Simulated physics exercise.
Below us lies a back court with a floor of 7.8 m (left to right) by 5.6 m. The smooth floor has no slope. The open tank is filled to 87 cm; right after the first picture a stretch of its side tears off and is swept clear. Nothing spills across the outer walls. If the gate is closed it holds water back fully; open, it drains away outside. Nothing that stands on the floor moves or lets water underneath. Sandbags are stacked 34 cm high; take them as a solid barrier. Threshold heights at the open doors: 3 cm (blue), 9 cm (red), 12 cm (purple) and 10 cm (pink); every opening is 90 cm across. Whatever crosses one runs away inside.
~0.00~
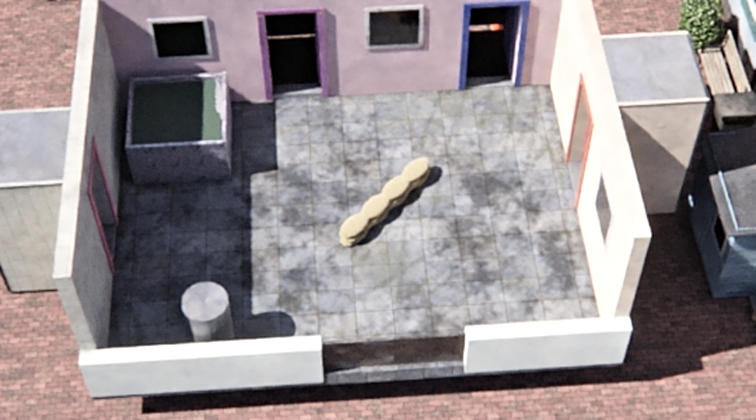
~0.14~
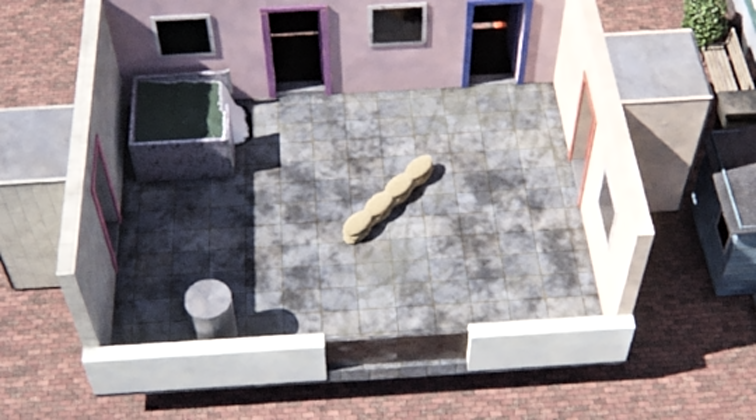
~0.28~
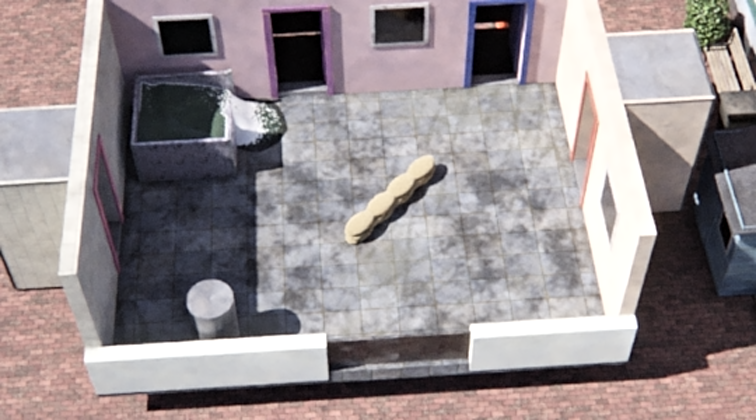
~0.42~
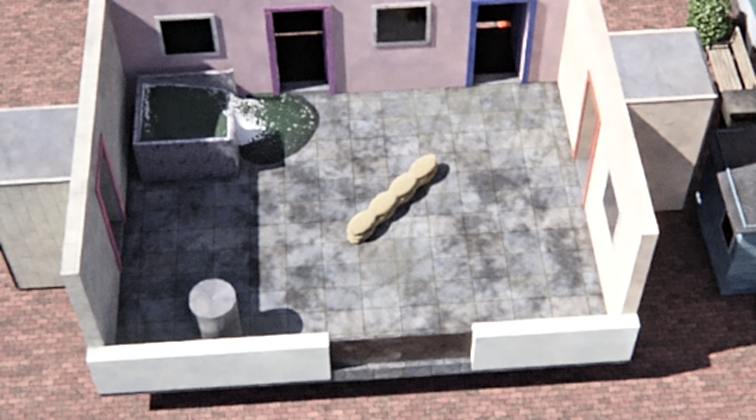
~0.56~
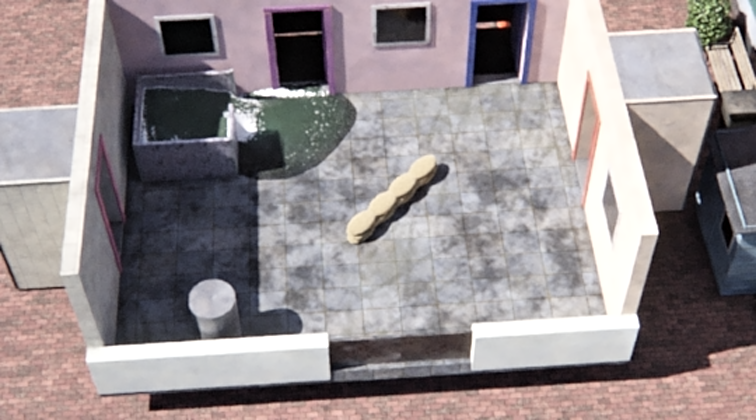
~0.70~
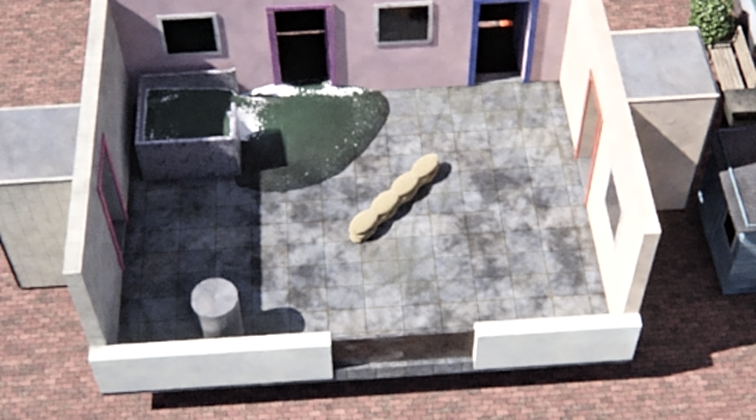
Dark green water pours from the right side of an open grey tank in the back left corner of a walled, paved court, seen from high above. A pale tan row of sandbags lies diagonally mid-floor, a grey cylinder stands front left, and purple and blue doorways open in the pinkish back wall. The white-edged water fans rightward and forward across the floor, while the view shifts very slightly.
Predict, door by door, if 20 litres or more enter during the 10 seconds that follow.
Within that time: At the blue door it exceeds the limit; at the red door it goes over the limit; at the purple door it passes the limit; at the pink door it does not reach the limit.
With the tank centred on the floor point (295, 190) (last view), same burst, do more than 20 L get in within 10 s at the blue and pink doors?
Against that limit: Blue past it, pink not over.
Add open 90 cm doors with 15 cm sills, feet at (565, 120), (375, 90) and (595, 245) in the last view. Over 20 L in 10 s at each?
In that order: Over, below, below.
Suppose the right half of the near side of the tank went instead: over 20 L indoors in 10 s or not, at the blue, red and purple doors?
Then: Blue past it, red below, purple under.
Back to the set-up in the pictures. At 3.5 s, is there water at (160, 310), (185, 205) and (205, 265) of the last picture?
In that order: Dry, not reached, still dry.
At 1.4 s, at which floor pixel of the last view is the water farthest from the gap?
Near (538, 81).
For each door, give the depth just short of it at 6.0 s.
In cm: Blue 12, red 11, purple 7, pink 1.
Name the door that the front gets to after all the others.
The pink one.
After 1.4 s water covers 25 % of the floor and is deepest (37 cm) near (244, 120); blue door 5 cm at the sill, 0 L in, red door not reached, purple door 20 cm at the sill, 24 L in, pink door not reached.
After 2.2 s water covers 30 % of the floor and is deepest (34 cm) near (567, 124); blue door 5 cm at the sill, 1 L in, red door not reached, purple door 16 cm at the sill, 45 L in, pink door not reached.
After 3.5 s water covers 45 % of the floor and is deepest (24 cm) near (527, 126); blue door 8 cm at the sill, 5 L in, red door 15 cm at the sill, 24 L in, purple door 12 cm at the sill, 55 L in, pink door not reached.
After 6.0 s water covers 60 % of the floor and is deepest (16 cm) near (613, 339); blue door 12 cm at the sill, 83 L in, red door 11 cm at the sill, 46 L in, purple door 7 cm at the sill, 56 L in, pink door 1 cm at the sill, 0 L in.
After 10.0 s water covers 90 % of the floor and is deepest (8 cm) near (256, 352); blue door 6 cm at the sill, 161 L in, red door 5 cm at the sill, 49 L in, purple door 4 cm at the sill, 56 L in, pink door 2 cm at the sill, 0 L in.
